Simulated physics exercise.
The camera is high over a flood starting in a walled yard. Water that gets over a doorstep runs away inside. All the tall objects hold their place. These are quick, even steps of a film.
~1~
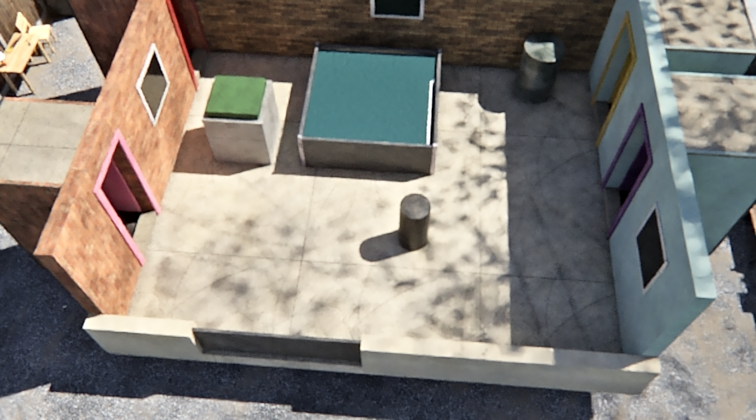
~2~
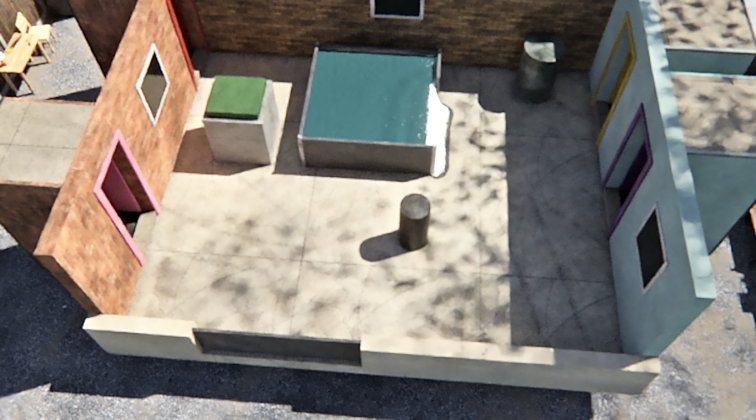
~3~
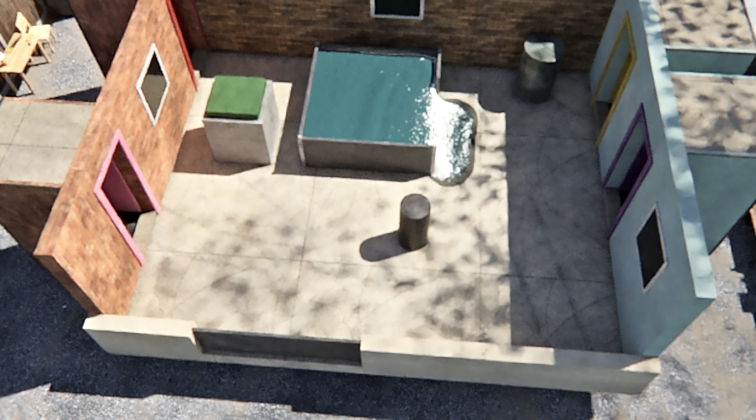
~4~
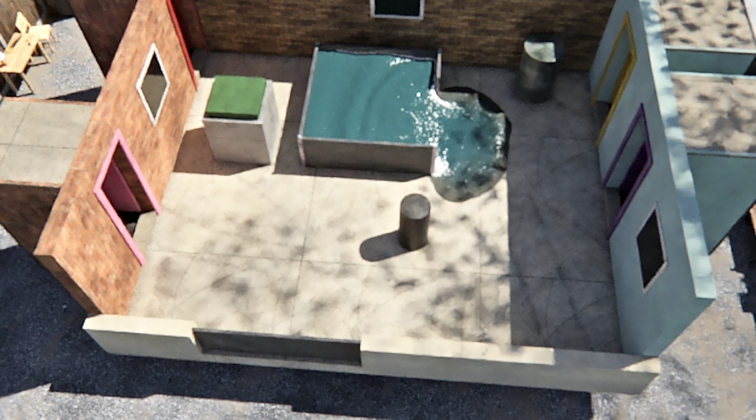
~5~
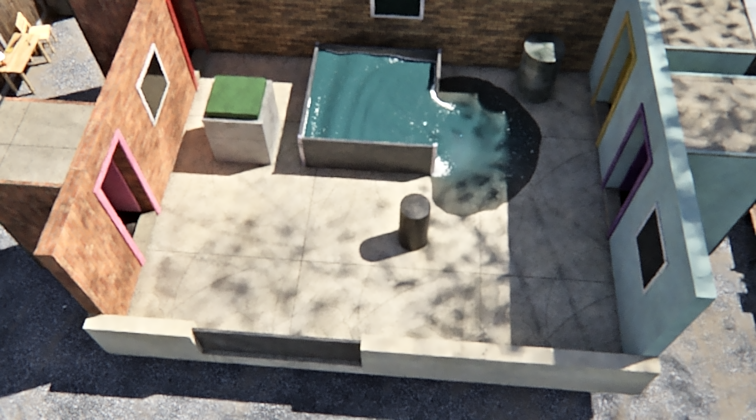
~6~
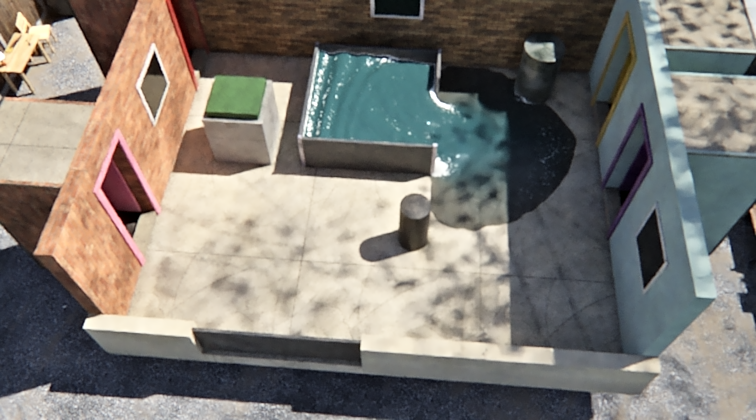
The clip shows a walled yard from above, with a teal-topped water tank, a green-topped block and grey cylinders; water pours from the tank's right side and spreads rightward across the pale floor in a widening dark pool.
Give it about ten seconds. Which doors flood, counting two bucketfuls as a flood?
One by one: The pink door stays under that; the yellow door takes more than that; the red door stays under that; the purple door takes more than that.
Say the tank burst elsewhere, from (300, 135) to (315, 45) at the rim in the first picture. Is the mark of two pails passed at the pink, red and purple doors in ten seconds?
Pink door is under; red door passes that mark; purple door is under.
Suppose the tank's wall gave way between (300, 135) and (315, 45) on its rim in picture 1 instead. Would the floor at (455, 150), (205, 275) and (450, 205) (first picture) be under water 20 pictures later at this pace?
One after the other: Free of water, flooded, no water.
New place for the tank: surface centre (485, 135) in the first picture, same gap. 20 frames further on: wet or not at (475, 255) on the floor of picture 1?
Verdict: Dry.
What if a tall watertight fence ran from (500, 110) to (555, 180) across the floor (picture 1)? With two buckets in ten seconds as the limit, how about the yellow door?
The yellow door is under.
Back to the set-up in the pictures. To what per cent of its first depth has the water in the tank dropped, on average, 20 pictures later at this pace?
Roughly 34 per cent.
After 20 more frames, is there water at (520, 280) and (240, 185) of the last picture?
As listed: Under water, no water.
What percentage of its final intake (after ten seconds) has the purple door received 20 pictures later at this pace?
Some 80 per cent.
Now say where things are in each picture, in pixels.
The water tank at (373, 95) is whole and still, in the first picture.
The front is at (434, 176), out from the gap at (433, 131), in the second picture.
Water pours out at (433, 131) and has run to (450, 183), in the third picture.
The front is at (505, 122), out from the gap at (433, 132), in the fourth picture.
The front is at (534, 127), out from the gap at (433, 132), in the fifth picture.
Water pours out at (433, 132) and has run to (569, 136), in the sixth picture.
A moment on, water covers 25 % of the floor; the pink door not reached, the yellow door over two buckets in, the red door not reached, the purple door under two buckets in.
Next, water covers 35 % of the floor; the pink door not reached, the yellow door far over two buckets in, the red door not reached, the purple door over two buckets in.
Then, water covers 40 % of the floor; the pink door not reached, the yellow door far over two buckets in, the red door not reached, the purple door far over two buckets in.
Later, water covers 75 % of the floor; the pink door not reached, the yellow door far over two buckets in, the red door wet at the sill, nothing in, the purple door far over two buckets in.
In the end, water covers 95 % of the floor; the pink door wet at the sill, nothing in, the yellow door far over two buckets in, the red door wet at the sill, nothing in, the purple door far over two buckets in.
